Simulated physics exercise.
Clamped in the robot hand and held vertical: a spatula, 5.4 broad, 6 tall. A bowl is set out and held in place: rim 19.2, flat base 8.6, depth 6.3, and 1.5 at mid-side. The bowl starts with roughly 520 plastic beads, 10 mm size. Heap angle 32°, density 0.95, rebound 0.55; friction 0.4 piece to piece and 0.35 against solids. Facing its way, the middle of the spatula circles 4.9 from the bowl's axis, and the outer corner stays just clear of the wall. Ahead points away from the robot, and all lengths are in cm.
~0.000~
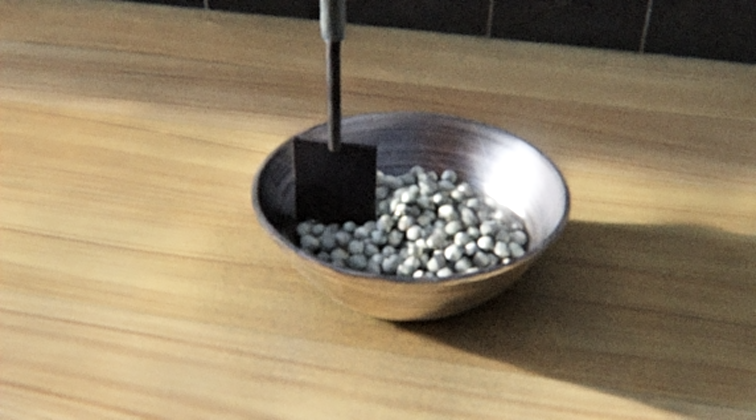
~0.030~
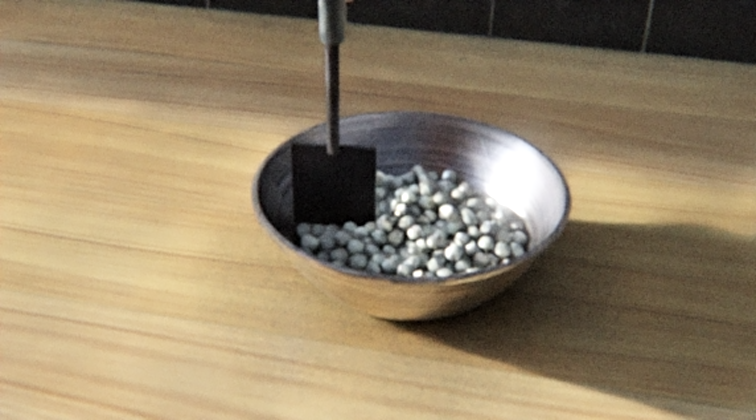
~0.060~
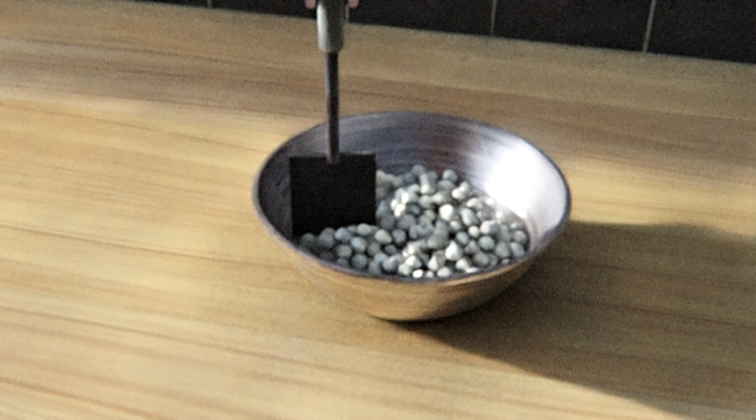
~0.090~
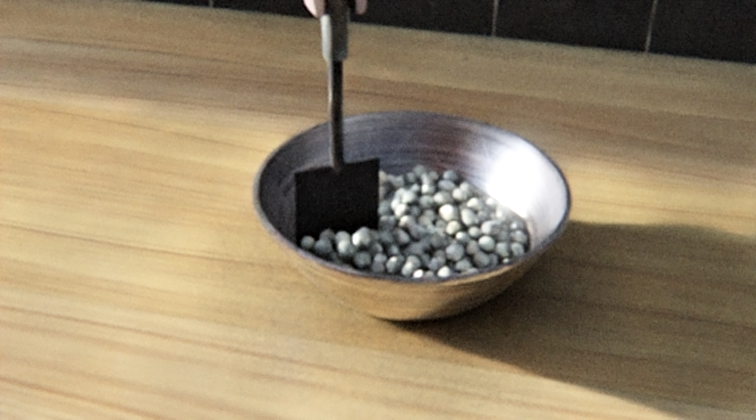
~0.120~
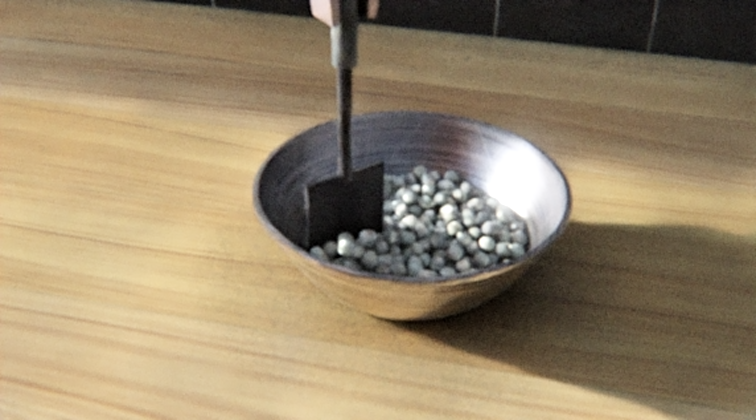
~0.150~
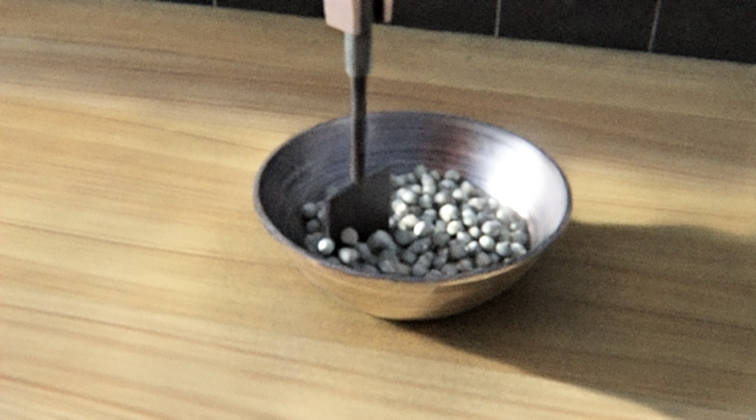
A robot hand holding a dark spatula turns it slowly through beads in a bowl.
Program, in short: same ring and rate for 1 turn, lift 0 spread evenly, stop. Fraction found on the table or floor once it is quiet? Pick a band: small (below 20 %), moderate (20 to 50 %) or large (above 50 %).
Small, below 20 %.
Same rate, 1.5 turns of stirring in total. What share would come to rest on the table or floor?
Close to 10 in a hundred.
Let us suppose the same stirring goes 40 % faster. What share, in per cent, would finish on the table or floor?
Estimate: Near 15 in a hundred.
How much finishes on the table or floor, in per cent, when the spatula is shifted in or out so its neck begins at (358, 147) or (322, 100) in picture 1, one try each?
Near 0 per cent and near 0 per cent, in that order.
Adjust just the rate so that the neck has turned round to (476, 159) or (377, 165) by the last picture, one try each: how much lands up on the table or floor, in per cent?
Roughly 30 and 10 percent, in that order.
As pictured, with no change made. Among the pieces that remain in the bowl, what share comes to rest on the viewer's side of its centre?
60 %.
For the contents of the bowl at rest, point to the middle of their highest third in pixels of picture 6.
The centre sits around (346, 240) in the last picture.
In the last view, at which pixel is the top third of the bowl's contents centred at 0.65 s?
The centre is close to (368, 172).
After 0.40 s, 177° round, highest piece 8 above the table; 522 in the bowl, 1 on the table or floor, 2 in flight or on the tool.
After 0.65 s, 293° round, highest piece 8 above the table; 506 in the bowl, 14 on the table or floor, 5 in flight or on the tool.
After 0.97 s, 0° round, highest piece 6 above the table; 492 in the bowl, 33 on the table or floor.
After 1.67 s, 0° round, highest piece 6 above the table; 492 in the bowl, 33 on the table or floor.
In the end, 492 in the bowl, 33 on the table or floor. That is 6 % on the table or floor.
